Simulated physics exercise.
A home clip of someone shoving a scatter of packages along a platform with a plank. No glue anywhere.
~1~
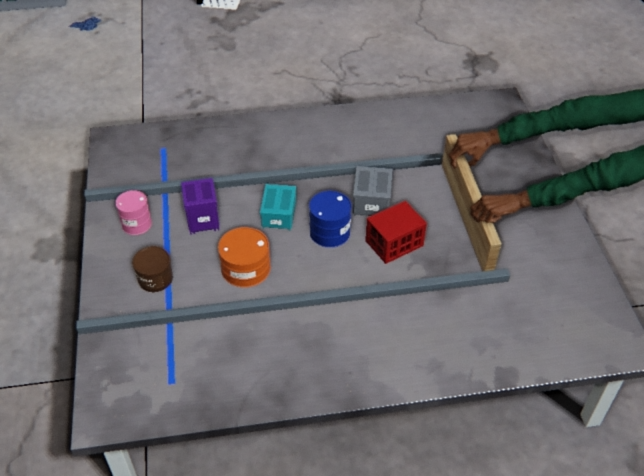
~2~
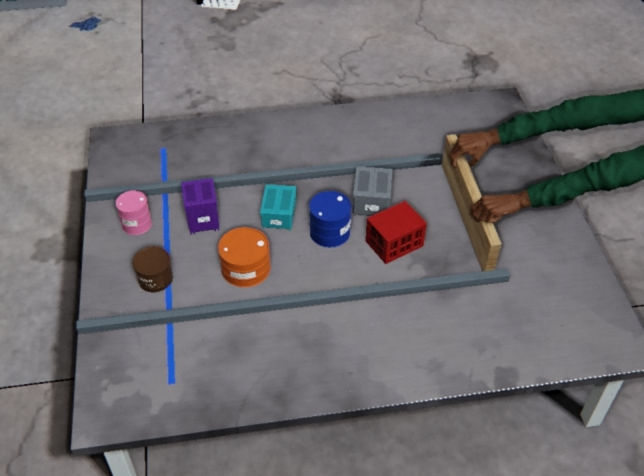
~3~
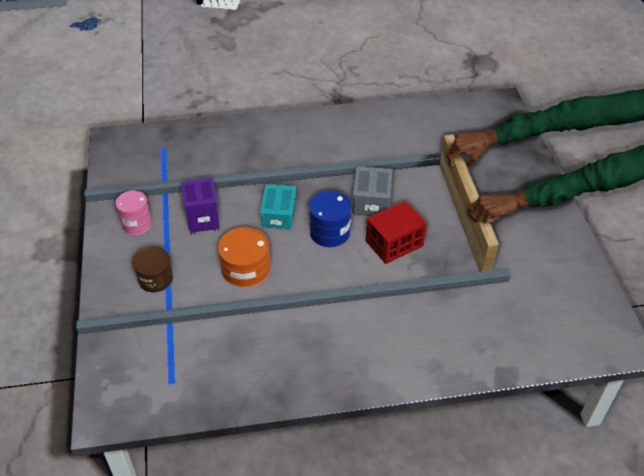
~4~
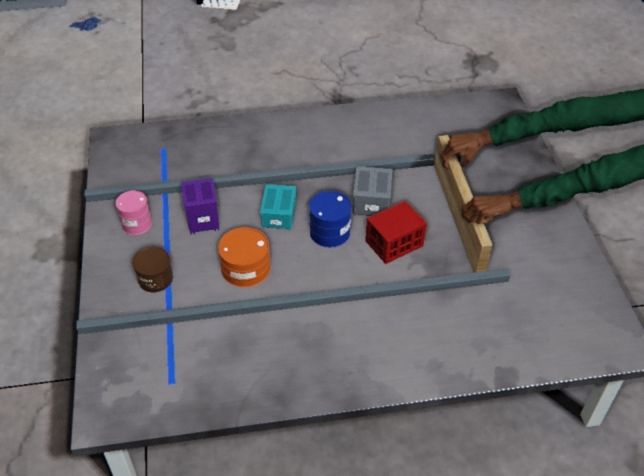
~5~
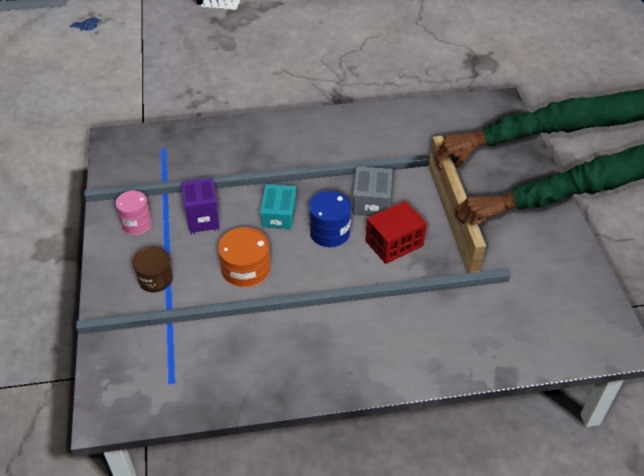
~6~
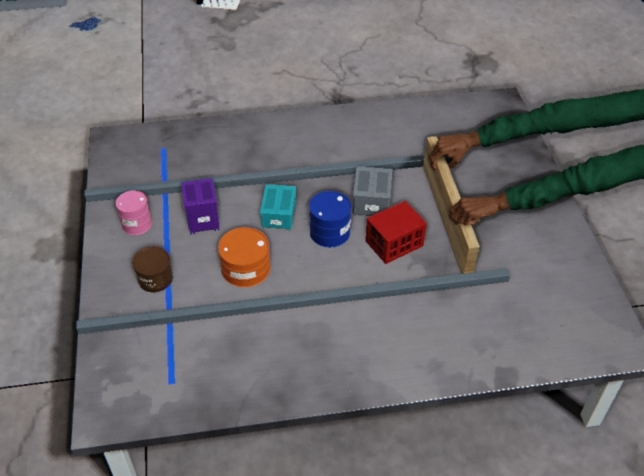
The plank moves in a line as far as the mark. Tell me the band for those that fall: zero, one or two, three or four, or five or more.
Here the number that fall off is three or four.
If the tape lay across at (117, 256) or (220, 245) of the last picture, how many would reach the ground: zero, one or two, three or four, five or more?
In that order: 5 or more; no fall at all.
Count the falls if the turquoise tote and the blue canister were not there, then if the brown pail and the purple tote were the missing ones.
2 in the first case, 1 in the second.
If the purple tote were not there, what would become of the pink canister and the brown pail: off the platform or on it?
The pink canister goes over; the brown pail goes over.
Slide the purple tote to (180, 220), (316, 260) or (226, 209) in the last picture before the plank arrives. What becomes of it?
In that order, it falls; is kept; goes over.
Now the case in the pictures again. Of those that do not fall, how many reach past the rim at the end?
It comes to 1.
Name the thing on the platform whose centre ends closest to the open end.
The orange canister.
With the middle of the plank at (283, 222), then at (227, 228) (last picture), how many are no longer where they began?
At the one place 6, at the other 8.
A little later, none off yet; pink canister at rest near (134, 213); brown pail at rest near (153, 270); purple tote at rest near (201, 207).
When it is over, the number that fall off is three or four; down, purple tote, brown pail and pink canister.
